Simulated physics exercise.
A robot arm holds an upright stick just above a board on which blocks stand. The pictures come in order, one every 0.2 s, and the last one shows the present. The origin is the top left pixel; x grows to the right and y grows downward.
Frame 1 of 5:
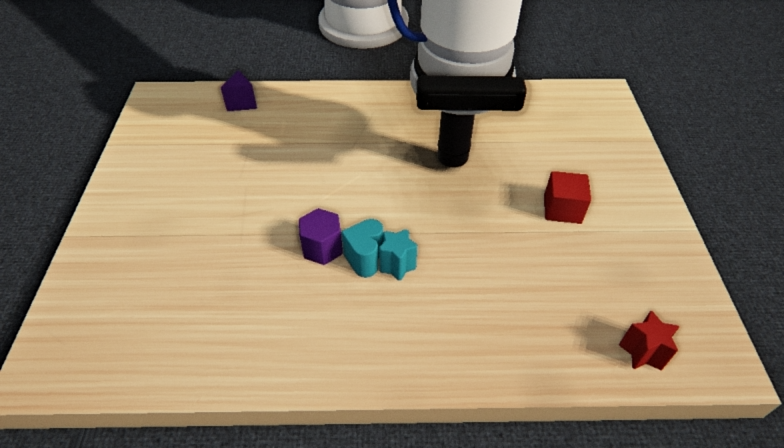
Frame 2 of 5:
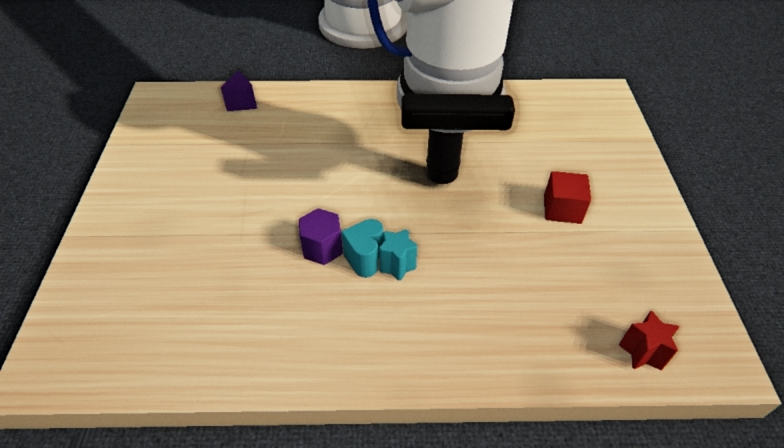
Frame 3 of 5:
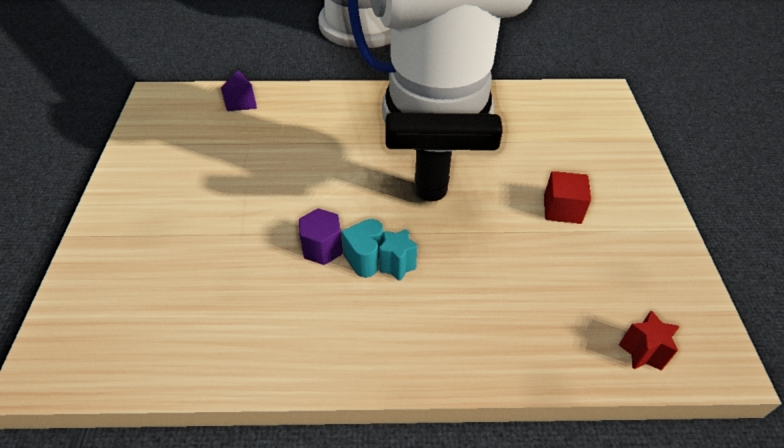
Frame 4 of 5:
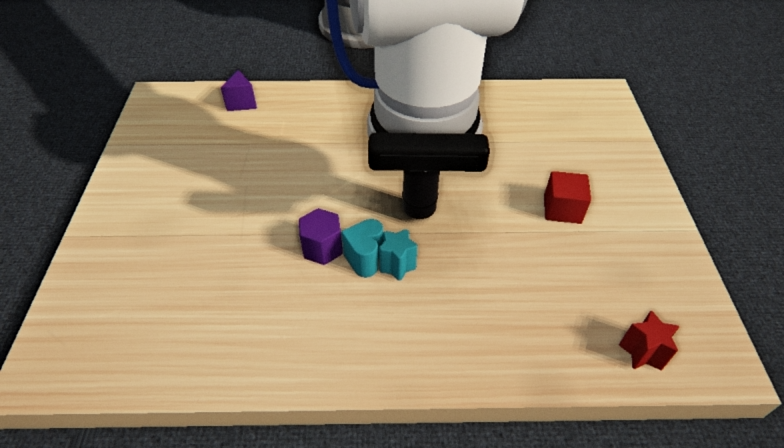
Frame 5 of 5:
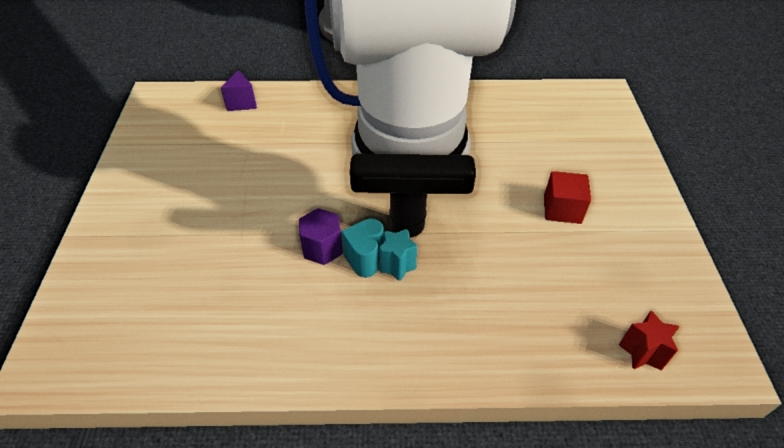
A robot arm moved its black stick steadily toward the viewer and slightly left, coming up close behind the turquoise star, while the purple, turquoise and red blocks on the wooden board stayed still.
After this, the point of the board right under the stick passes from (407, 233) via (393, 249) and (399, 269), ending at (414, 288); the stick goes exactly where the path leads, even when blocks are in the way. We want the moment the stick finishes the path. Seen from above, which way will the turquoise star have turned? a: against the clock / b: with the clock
Correct choice: B.
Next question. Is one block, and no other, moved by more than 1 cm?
Short answer: No.
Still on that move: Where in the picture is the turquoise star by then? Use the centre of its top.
So, by the moment the path ends, you'll find the top centre of the turquoise star at (403, 292).
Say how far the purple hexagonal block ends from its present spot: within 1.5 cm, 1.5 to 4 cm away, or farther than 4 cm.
Under 1.5 cm.
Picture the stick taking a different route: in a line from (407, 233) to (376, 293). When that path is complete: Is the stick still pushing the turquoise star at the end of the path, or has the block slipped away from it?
Expect to find it ahead of the stick.
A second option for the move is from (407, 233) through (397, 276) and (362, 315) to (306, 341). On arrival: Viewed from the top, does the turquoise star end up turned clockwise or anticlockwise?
It spins anti-clockwise.
The first path, step by step. Halfway along, stick (393, 252); turquoise heart block (352, 245), turned 15° clockwise; turquoise star (395, 263).
At the end, stick (414, 281); purple hexagonal block unmoved; turquoise heart block (352, 245), turned 15° clockwise; turquoise star (403, 292), turned 30° clockwise.
